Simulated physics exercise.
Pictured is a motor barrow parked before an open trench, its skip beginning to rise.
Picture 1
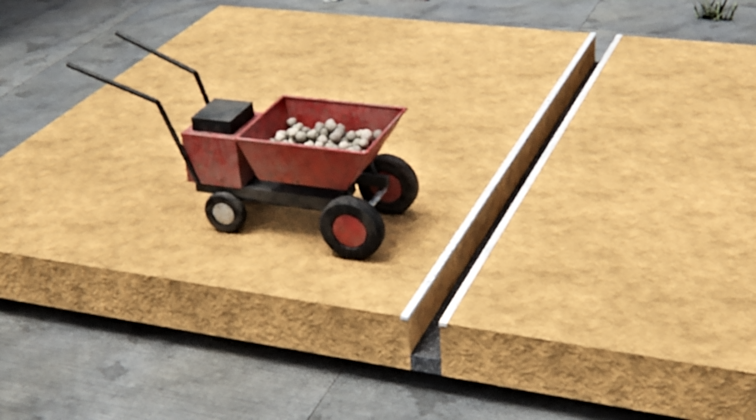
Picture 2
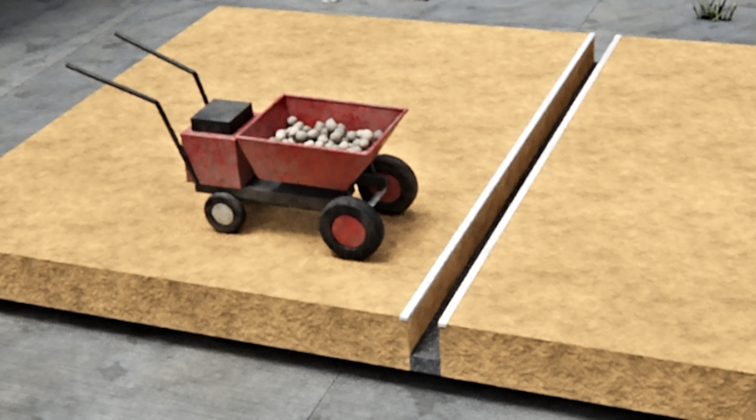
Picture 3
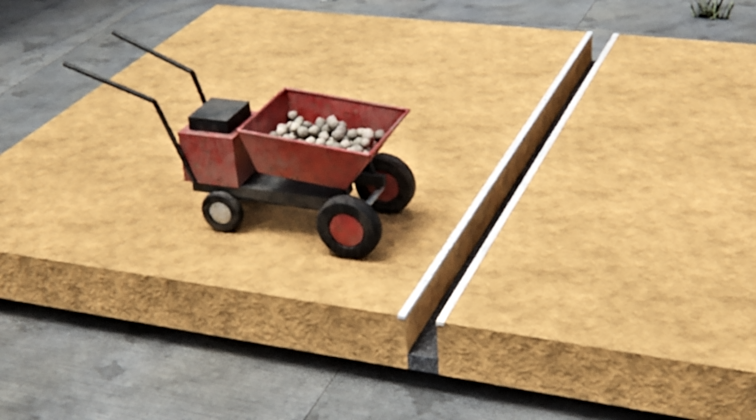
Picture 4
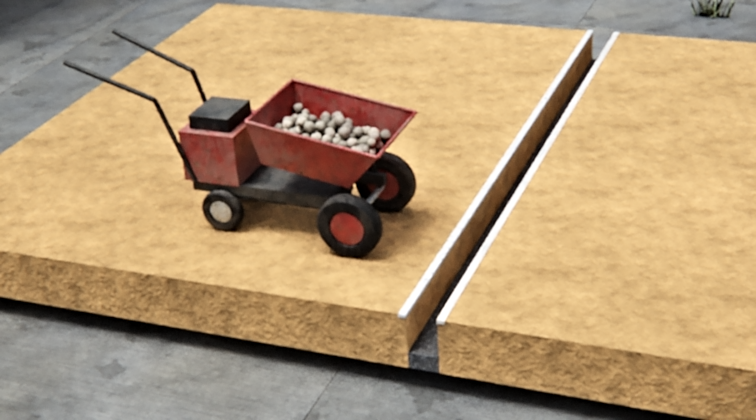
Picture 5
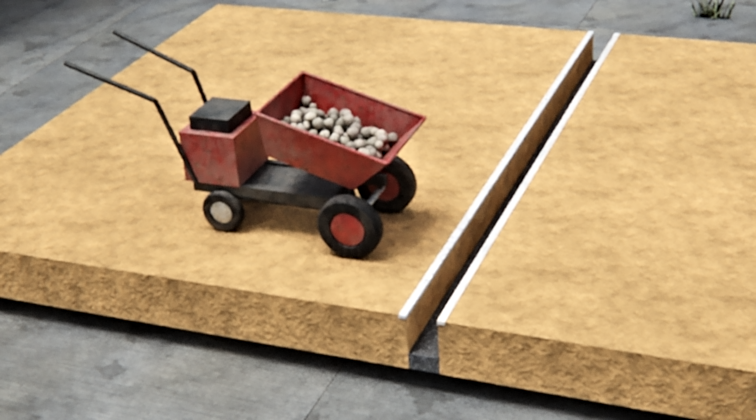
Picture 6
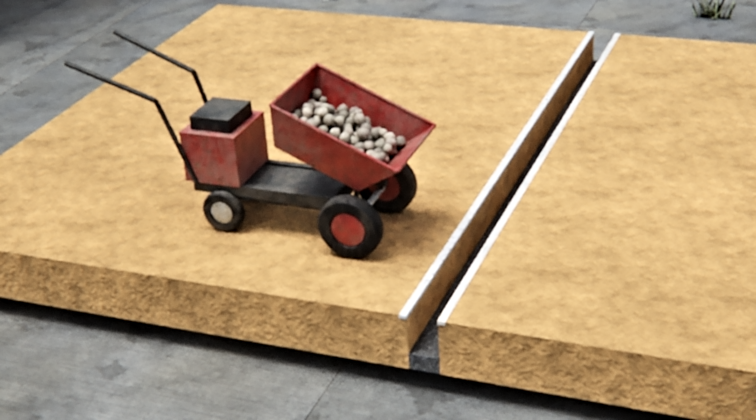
The red skip of a parked motor barrow tilts up toward the right, carrying pebbles.
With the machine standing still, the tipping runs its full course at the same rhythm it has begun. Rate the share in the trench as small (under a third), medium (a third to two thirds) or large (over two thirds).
Large.
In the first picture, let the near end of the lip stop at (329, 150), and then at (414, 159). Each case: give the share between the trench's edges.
You'd see around 50 per cent the first time and around 0 per cent the second.
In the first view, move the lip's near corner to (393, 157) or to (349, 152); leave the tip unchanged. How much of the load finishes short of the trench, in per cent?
First some 0, then 10 per cent.
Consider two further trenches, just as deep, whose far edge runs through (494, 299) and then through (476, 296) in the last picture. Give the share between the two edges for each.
Roughly 100 % and 100 %.
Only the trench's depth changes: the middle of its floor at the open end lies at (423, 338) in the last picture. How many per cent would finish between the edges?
Close to 60 per cent, I reckon.
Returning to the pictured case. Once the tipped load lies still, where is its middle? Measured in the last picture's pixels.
About pixel (473, 262).
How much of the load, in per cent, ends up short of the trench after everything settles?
0 %.
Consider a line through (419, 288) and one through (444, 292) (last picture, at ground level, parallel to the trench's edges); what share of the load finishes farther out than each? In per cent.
100 % and 50 %.
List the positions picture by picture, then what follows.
In the first frame, lip of the skip near (366, 154), level; top of the load near (323, 142), river pebbles; first edge of the trench near (423, 289); far edge near (460, 295), the trench under half as wide as the skip, and about as deep as wide.
In the second frame, lip of the skip near (367, 155), tipped barely; top of the load near (322, 141).
In the third frame, lip of the skip near (369, 156), tipped barely; top of the load near (313, 131).
In the fourth frame, lip of the skip near (377, 158), tipped a little; top of the load near (310, 127).
In the fifth frame, lip of the skip near (387, 164), tipped clearly; top of the load near (307, 127).
In the sixth frame, lip of the skip near (397, 172), tipped clearly; top of the load near (317, 122); first edge of the trench near (421, 288); far edge near (458, 293).
Shortly afterwards, skip tipped steeply; the whole lot in the skip.
Next, skip tipped right over; the bulk in the skip; near a quarter in or heaped over the trench; a little beyond it; only a few falling.
Some moments later, skip tipped right over; a little in the skip; near two thirds in or heaped over the trench; near a quarter beyond it.
In the end, skip tipped right over; the bulk in or heaped over the trench; near a quarter beyond it.
